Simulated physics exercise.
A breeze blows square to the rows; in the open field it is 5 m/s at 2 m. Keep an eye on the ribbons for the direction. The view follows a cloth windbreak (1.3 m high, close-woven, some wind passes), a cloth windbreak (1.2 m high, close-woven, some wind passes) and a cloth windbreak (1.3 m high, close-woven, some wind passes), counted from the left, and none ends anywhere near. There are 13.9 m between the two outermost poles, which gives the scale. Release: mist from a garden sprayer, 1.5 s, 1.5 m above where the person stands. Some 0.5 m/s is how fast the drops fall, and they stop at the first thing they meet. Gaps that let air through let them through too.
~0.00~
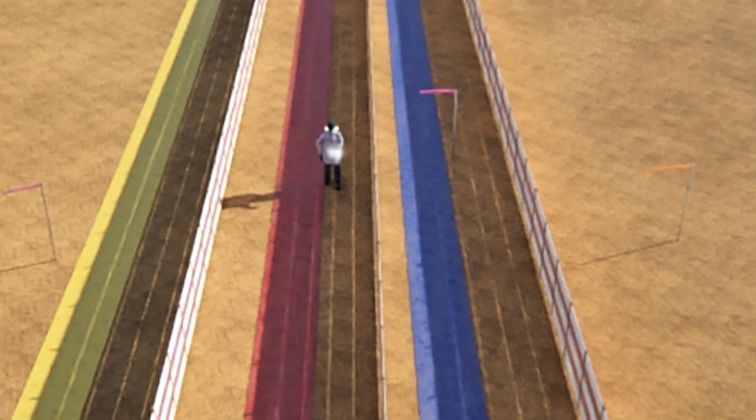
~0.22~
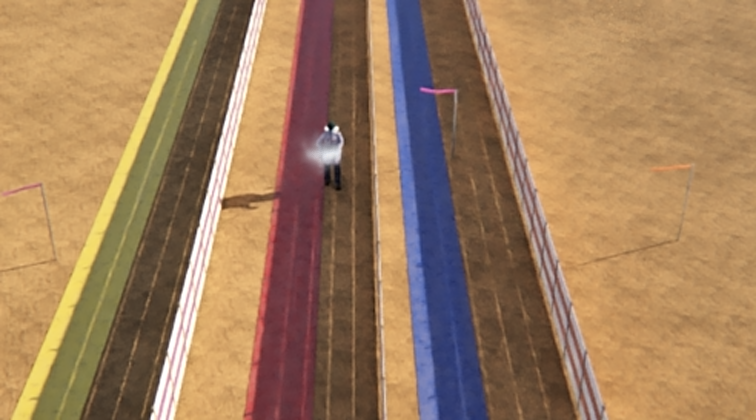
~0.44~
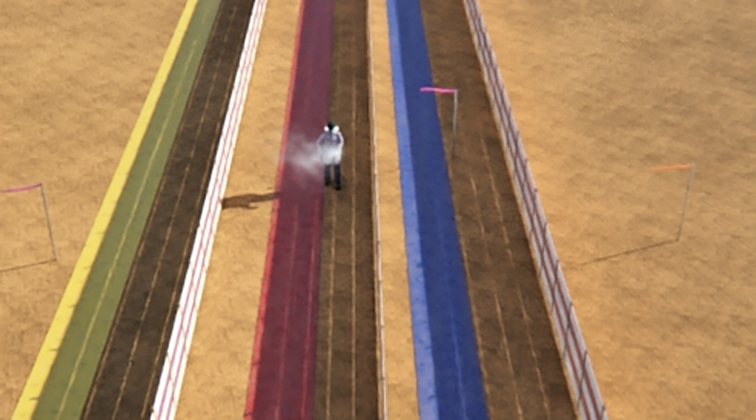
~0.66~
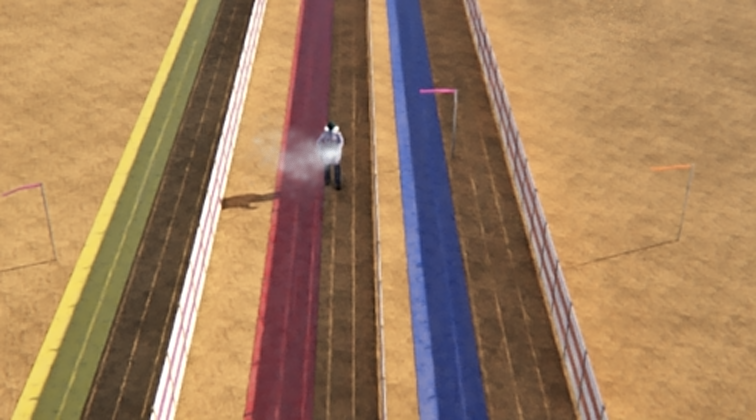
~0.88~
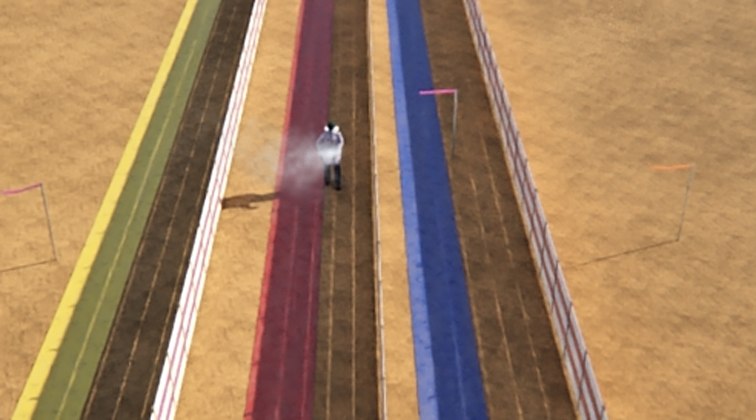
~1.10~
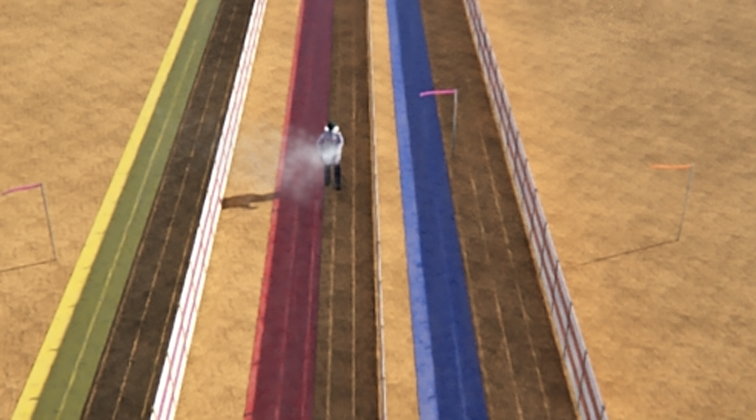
Mist puffing from a standing figure and spreading left across a red strip, while ribbons on thin poles stream left.
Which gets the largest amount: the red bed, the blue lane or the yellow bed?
Red.
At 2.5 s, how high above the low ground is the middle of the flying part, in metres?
About 0.8 m high.
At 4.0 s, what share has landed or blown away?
Close to 50 percent of it.
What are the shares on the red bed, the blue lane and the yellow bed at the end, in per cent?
20 % red, 0 % blue, 5 % yellow.
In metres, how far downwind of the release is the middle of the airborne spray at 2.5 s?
Around 2.5 metres.
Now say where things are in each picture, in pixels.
In the first frame, the spray in the air spans x = 330 to 340 around y = 150 and it comes from (335, 149).
In the second frame, the right ribbon ends at (651, 170), leaning 85 degrees to the left, the spray in the air spans x = 305 to 335 around y = 155, the blue one passes (432, 240), the red one passes (295, 241) and the yellow one passes (113, 242).
In the third frame, the inner ribbon ends at (420, 90), leaning 90 degrees to the left, the spray in the air spans x = 280 to 335 around y = 155 and the top of the right cloth windbreak crosses (526, 157).
In the fourth frame, the spray in the air spans x = 250 to 335 around y = 155, the blue one passes (425, 185), the red one passes (300, 186) and the yellow one passes (134, 187).
In the fifth frame, the right ribbon ends at (651, 167), leaning 90 degrees to the left and the spray in the air spans x = 220 to 335 around y = 155.
In the sixth frame, the inner ribbon ends at (420, 95), leaning 85 degrees to the left, the spray in the air spans x = 195 to 335 around y = 155 and the top of the left cloth windbreak crosses (216, 159).
After 2.5 s, 85 % is in the air or yet to come; 0 % lies on the blue lane, 6 % on the red bed and 0 % on the yellow bed; the middle of what still flies is 0.9 m above the low ground, near (222, 175).
After 4.0 s, 48 % is in the air or yet to come; 0 % lies on the blue lane, 17 % on the red bed and 2 % on the yellow bed; the middle of what still flies is 0.8 m above the low ground, near (107, 180).
After 8.0 s, 11 % is in the air or yet to come; 0 % lies on the blue lane, 20 % on the red bed and 6 % on the yellow bed.
After 20.0 s, 0 % is in the air or yet to come; 0 % lies on the blue lane, 21 % on the red bed and 6 % on the yellow bed.
After 45.0 s, 0 % is in the air or yet to come; 0 % lies on the blue lane, 21 % on the red bed and 6 % on the yellow bed.
